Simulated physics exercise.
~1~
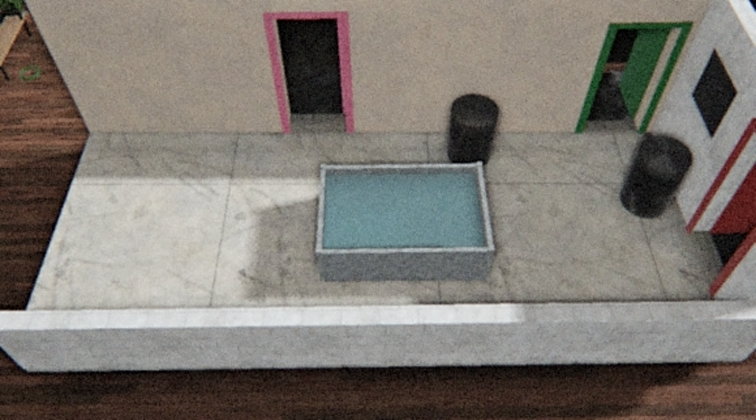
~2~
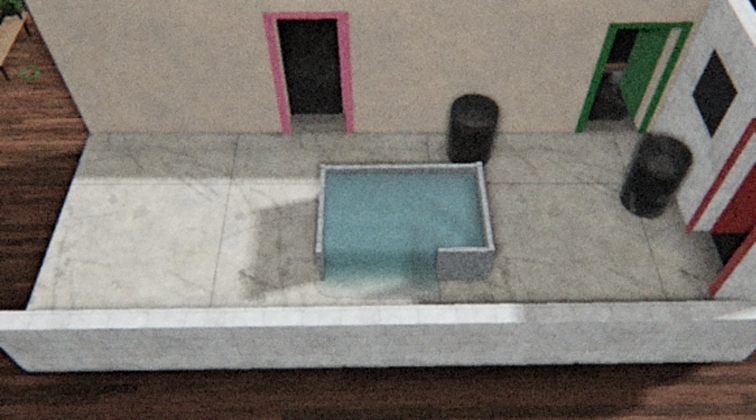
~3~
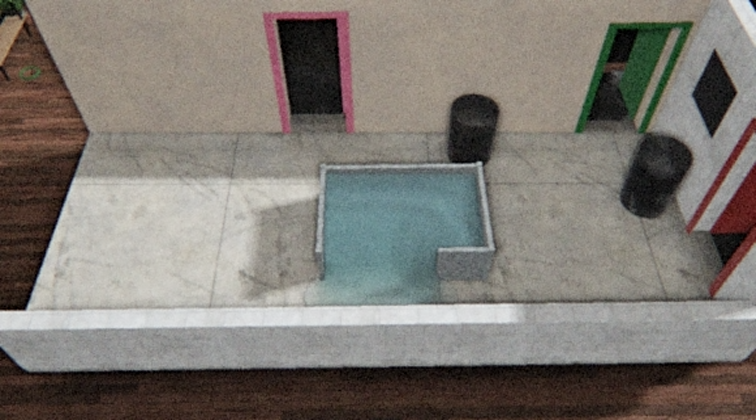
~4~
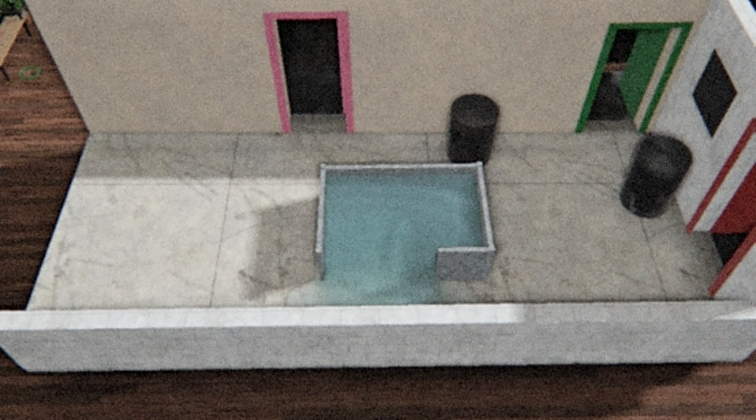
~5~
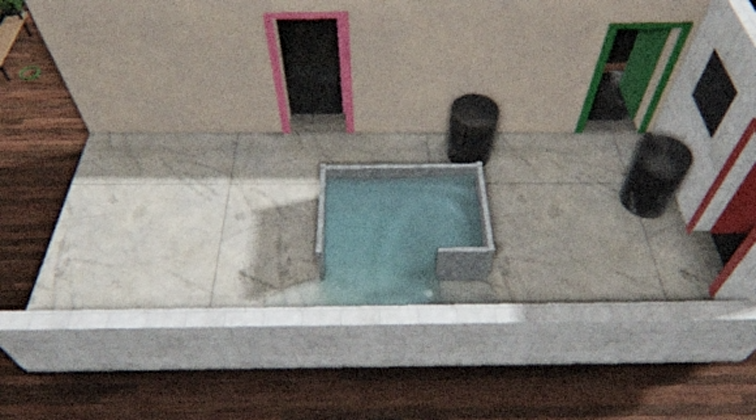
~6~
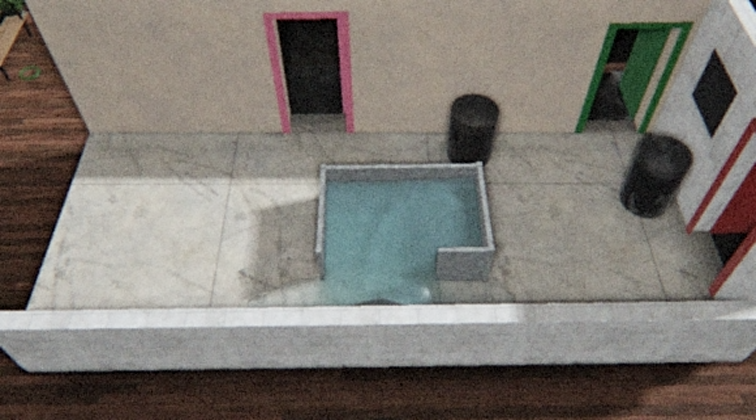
A low rectangular tank of blue water sat still in a walled grey lane, then part of its front side was suddenly gone and water poured through the gap toward the near white wall.
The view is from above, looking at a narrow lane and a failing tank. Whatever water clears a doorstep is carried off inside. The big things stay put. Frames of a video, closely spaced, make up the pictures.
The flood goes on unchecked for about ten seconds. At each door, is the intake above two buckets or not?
Result: Pink door: Up to two buckets, red door: Above two buckets, green door: Above two buckets.
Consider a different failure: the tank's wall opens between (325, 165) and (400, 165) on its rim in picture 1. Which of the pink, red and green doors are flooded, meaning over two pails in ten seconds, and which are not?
Result: Pink goes past the limit; red remains beneath it; green goes past the limit.
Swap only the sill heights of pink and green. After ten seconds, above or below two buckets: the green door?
Green door: Remains below the threshold.
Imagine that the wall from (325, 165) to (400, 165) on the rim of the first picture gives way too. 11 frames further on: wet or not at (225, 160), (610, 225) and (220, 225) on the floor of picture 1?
Sequence of results: Reached by the flood, missed by the flood, missed by the flood.
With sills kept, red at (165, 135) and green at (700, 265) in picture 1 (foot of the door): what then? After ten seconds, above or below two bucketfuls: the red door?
Red: Under the limit.
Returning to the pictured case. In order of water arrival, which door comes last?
I pick the pink-painted one.
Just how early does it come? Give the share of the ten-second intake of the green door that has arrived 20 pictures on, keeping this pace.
About 0 per cent.
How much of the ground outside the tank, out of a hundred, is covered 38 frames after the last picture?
I reckon 75 per cent or so.
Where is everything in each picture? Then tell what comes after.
In the first picture, the water tank at (403, 210) is whole and still.
In the second picture, the front is at (439, 285), out from the gap at (380, 270).
In the third picture, water pours out at (380, 271) and has run to a hidden place.
In the fourth picture, the front is at a hidden place, out from the gap at (380, 272).
In the fifth picture, the front is at a hidden place, out from the gap at (380, 271).
In the sixth picture, water pours out at (380, 271) and has run to a hidden place.
A moment on, water covers 20 % of the floor; the pink door not reached, the red door not reached, the green door not reached.
Next, water covers 50 % of the floor; the pink door not reached, the red door wet at the sill, nothing in, the green door not reached.
Then, water covers 65 % of the floor; the pink door not reached, the red door over two buckets in, the green door wet at the sill, nothing in.
Later, water covers 75 % of the floor; the pink door wet at the sill, nothing in, the red door over two buckets in, the green door over two buckets in.
In the end, water covers 90 % of the floor; the pink door wet at the sill, nothing in, the red door far over two buckets in, the green door over two buckets in.
